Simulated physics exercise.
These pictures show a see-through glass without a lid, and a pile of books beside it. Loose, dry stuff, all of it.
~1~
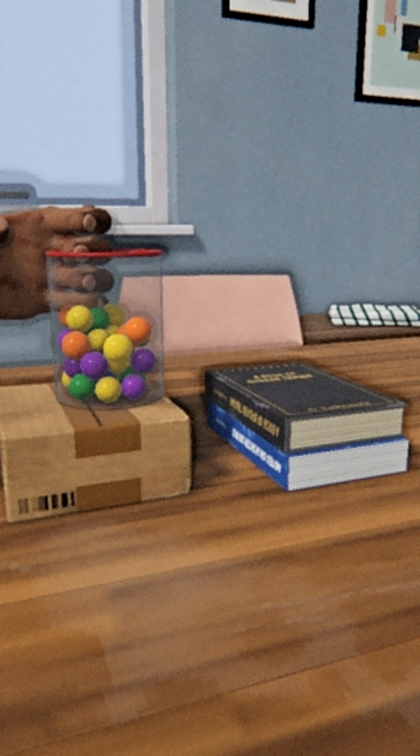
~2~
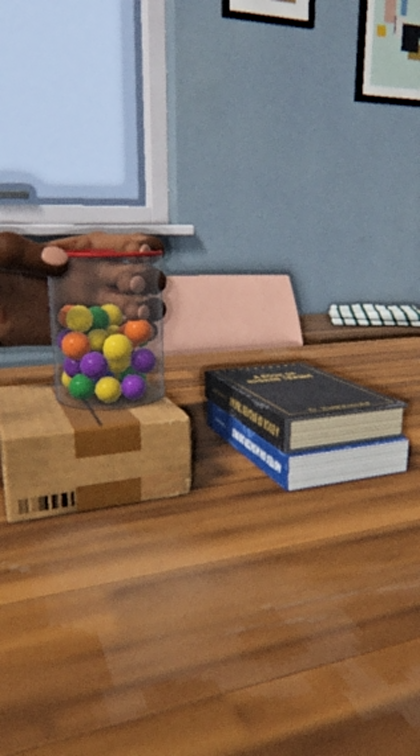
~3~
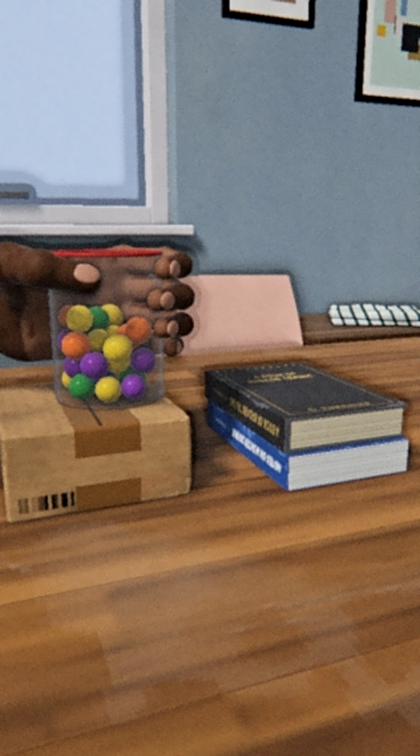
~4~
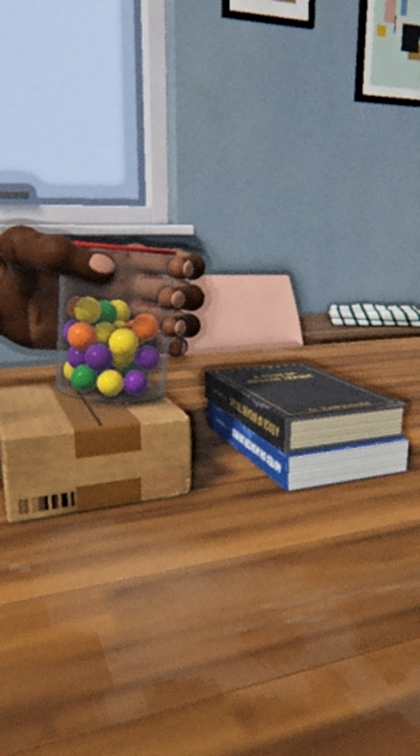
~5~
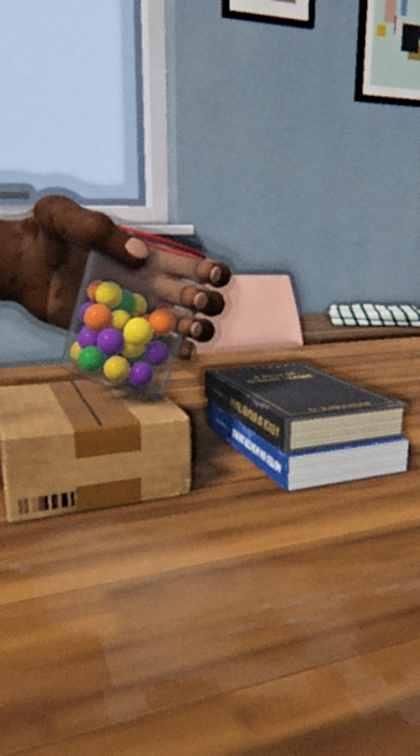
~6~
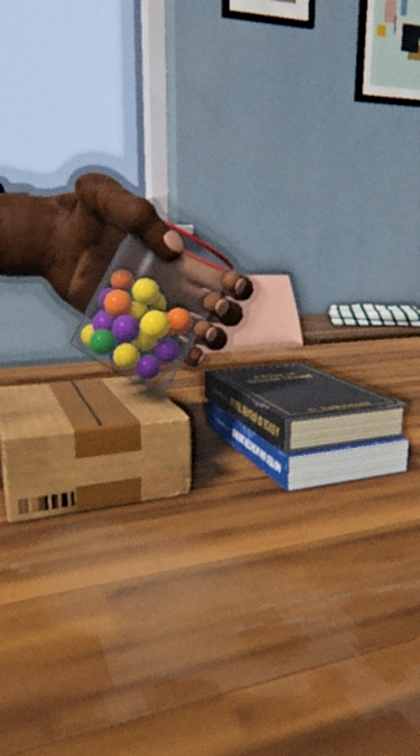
A hand reached around a clear, open glass of colorful marbles sitting on a cardboard box, gripped it, then lifted it slightly and tilted it to the right toward a pile of two books.
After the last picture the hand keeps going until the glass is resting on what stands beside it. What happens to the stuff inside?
Resting there: Filling partly lost.
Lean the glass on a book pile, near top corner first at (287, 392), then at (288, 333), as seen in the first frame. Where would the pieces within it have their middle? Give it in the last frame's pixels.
Try 1: Near (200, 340); try 2: Near (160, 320).
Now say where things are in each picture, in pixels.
In the first picture, glass at (108, 325), two thirds full of glass marbles; book pile at (295, 400), its top below the glass's foot.
In the second picture, glass at (108, 325), upright; rim at (158, 252); top of the contents at (96, 320).
In the third picture, glass at (108, 325), upright; rim at (158, 252); book pile at (295, 400).
In the fourth picture, glass at (115, 320), leaning 6°; rim at (172, 253); top of the contents at (104, 314).
In the fifth picture, glass at (133, 310), leaning 18°; rim at (200, 258); book pile at (295, 400).
In the sixth picture, glass at (152, 305), leaning 31°; rim at (226, 270); book pile at (295, 400), its top below the glass's foot.
Then, 0.27 s past the last view, the glass leans 49°; everything is still inside.
Then, 0.62 s past the last view, the glass leans 74°; everything is still inside.
Then, 0.99 s past the last view, the glass rests on the book pile at 94°; a small part of the glass marbles out of it.
Finally, the glass rests on the book pile at 95°; nearly all of the glass marbles out of it.
